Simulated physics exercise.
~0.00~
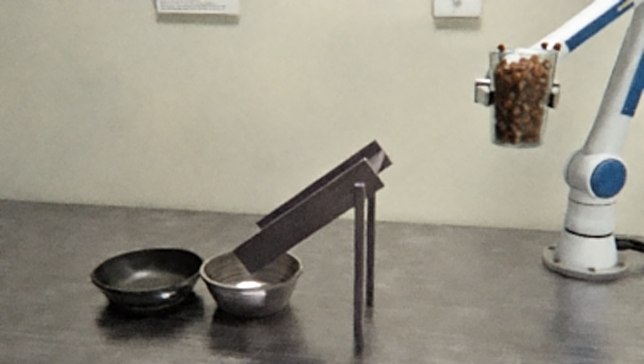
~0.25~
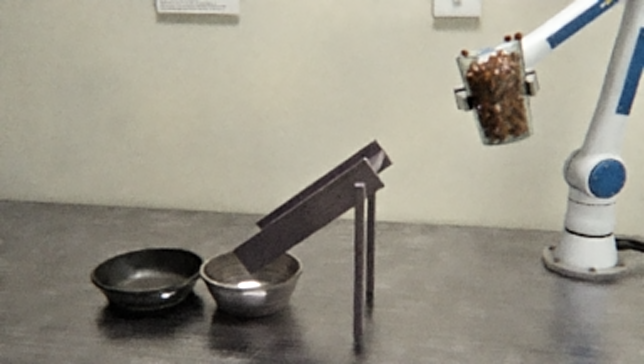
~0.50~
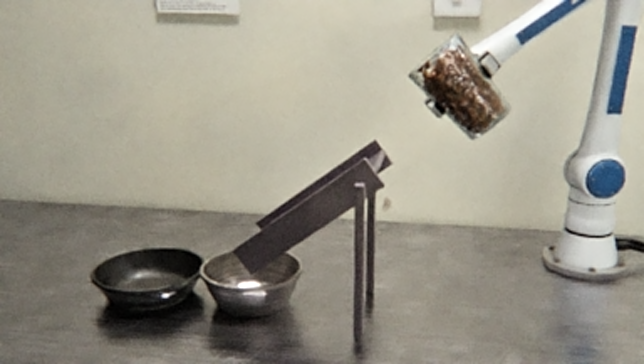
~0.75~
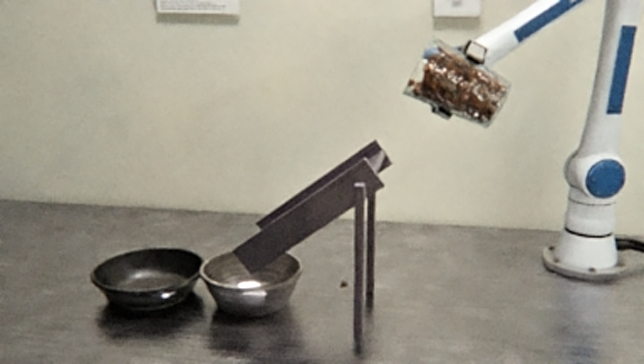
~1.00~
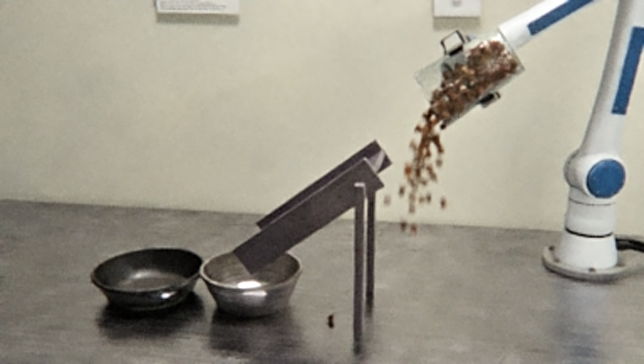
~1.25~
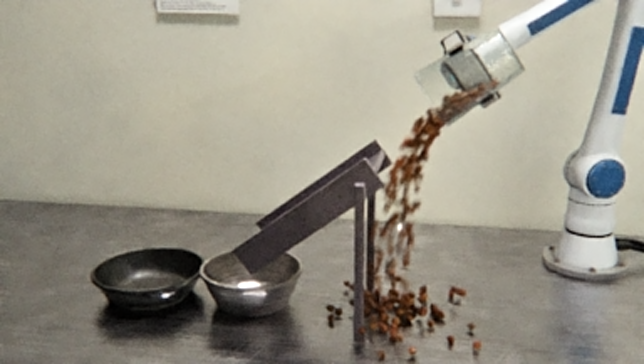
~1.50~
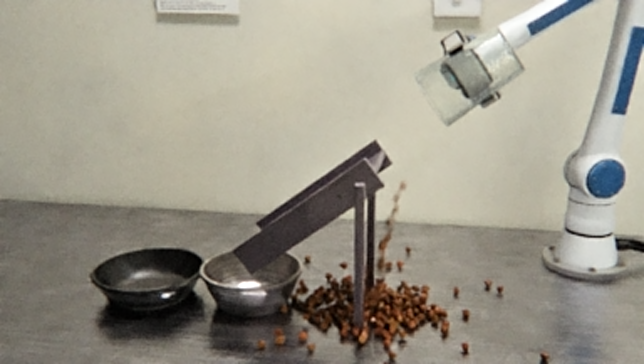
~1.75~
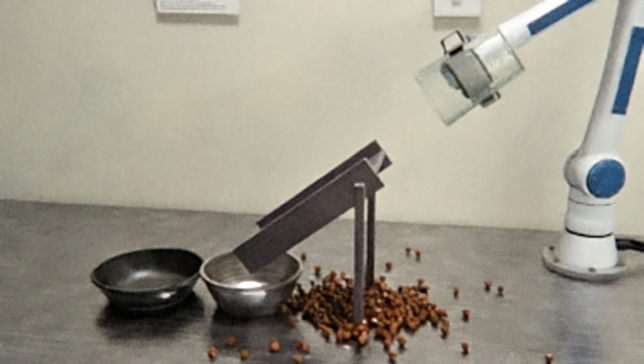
A white and blue robot arm at the right holds a clear cup heaped with brown pellets, seen from the side by a still camera in front of a plain pale wall. On the dark grey table, a sloping dark chute on legs leads down to a silvery bowl, with a black bowl to its left. The arm swings the cup left and tips it, and a stray piece drops. It tilts the cup further until the pellets pour out, falling just right of the chute's upper end. The cup empties, leaving a scattered pile around the chute's legs, and the arm stays still.
